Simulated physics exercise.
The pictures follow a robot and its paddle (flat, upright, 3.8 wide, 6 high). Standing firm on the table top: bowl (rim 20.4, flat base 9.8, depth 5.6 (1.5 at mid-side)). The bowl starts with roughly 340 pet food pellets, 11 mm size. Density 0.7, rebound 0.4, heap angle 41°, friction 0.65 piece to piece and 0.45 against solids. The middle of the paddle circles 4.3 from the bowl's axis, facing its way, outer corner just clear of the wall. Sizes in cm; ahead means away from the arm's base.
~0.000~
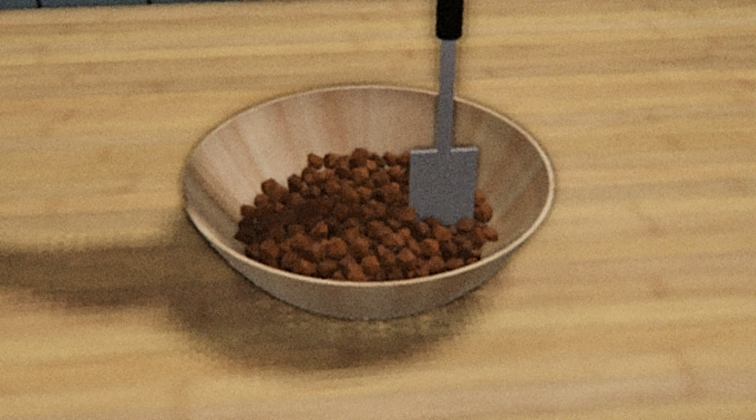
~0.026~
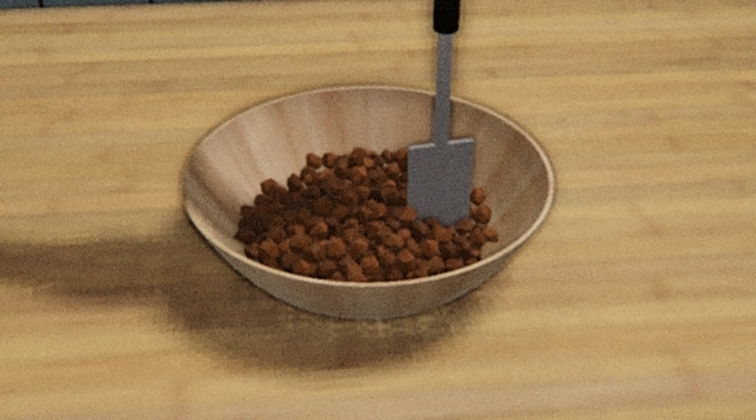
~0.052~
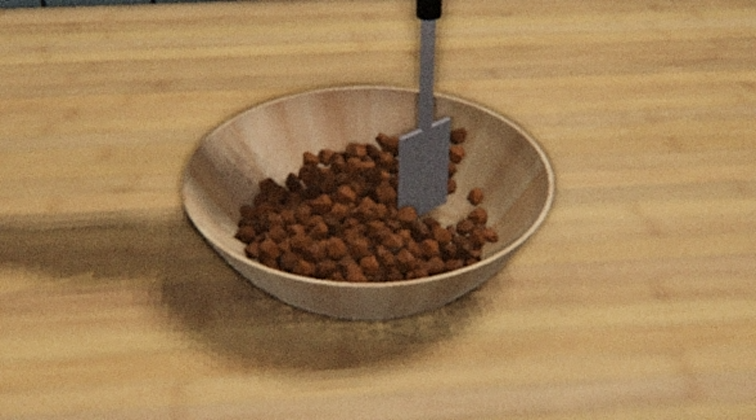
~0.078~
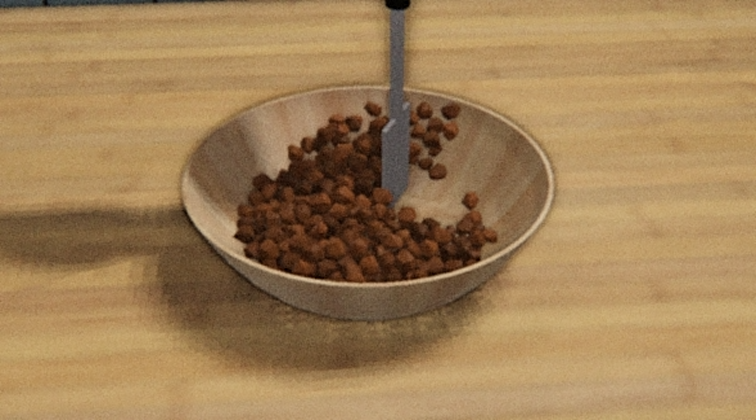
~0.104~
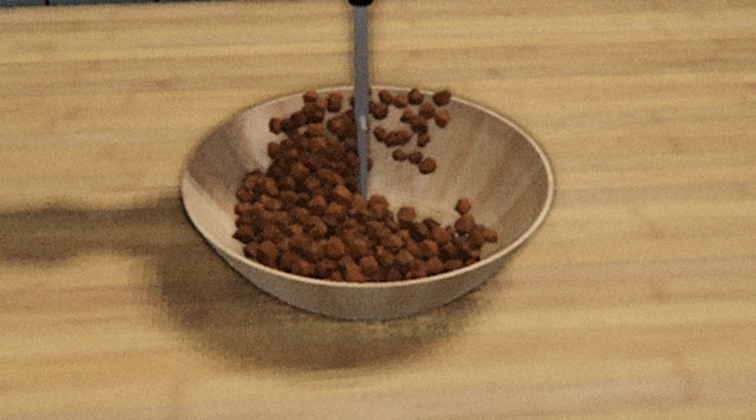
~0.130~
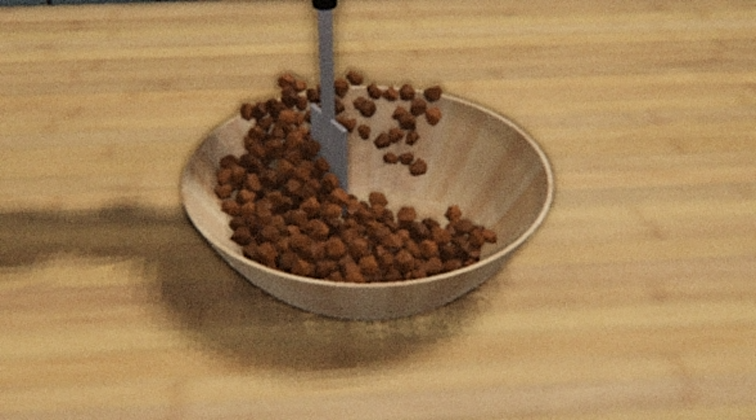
A metal paddle sweeps leftward through brown pellets in a bowl, pushing them up the wall.
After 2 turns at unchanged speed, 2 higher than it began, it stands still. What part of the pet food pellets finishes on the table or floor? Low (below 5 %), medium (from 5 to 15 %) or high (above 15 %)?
On the table or floor the share is high, above 15 %.
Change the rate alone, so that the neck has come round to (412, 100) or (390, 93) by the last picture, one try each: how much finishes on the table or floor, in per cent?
Some 0 and 5 per cent.
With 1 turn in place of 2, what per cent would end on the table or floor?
In that case some 15 per cent.
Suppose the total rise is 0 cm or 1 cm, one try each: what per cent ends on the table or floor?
Some 40 and 30 per cent.
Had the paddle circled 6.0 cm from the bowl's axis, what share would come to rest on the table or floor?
Then about 20 per cent.
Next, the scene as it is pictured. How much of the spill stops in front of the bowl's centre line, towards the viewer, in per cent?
About 70 per cent.
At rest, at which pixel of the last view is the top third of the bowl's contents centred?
Near (373, 216).
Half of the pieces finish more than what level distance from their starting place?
Some 8 cm.
After 0.34 s, 351° round, highest piece 10 above the table; 273 in the bowl, 36 on the table or floor, 35 in flight or on the tool.
After 0.56 s, 222° round, highest piece 6 above the table; 260 in the bowl, 83 on the table or floor, 1 in flight or on the tool.
After 0.87 s, 0° round, highest piece 6 above the table; 260 in the bowl, 84 on the table or floor.
After 1.57 s, 0° round, highest piece 6 above the table; 260 in the bowl, 84 on the table or floor.
In the end, 260 in the bowl, 84 on the table or floor. That is 24 % on the table or floor.
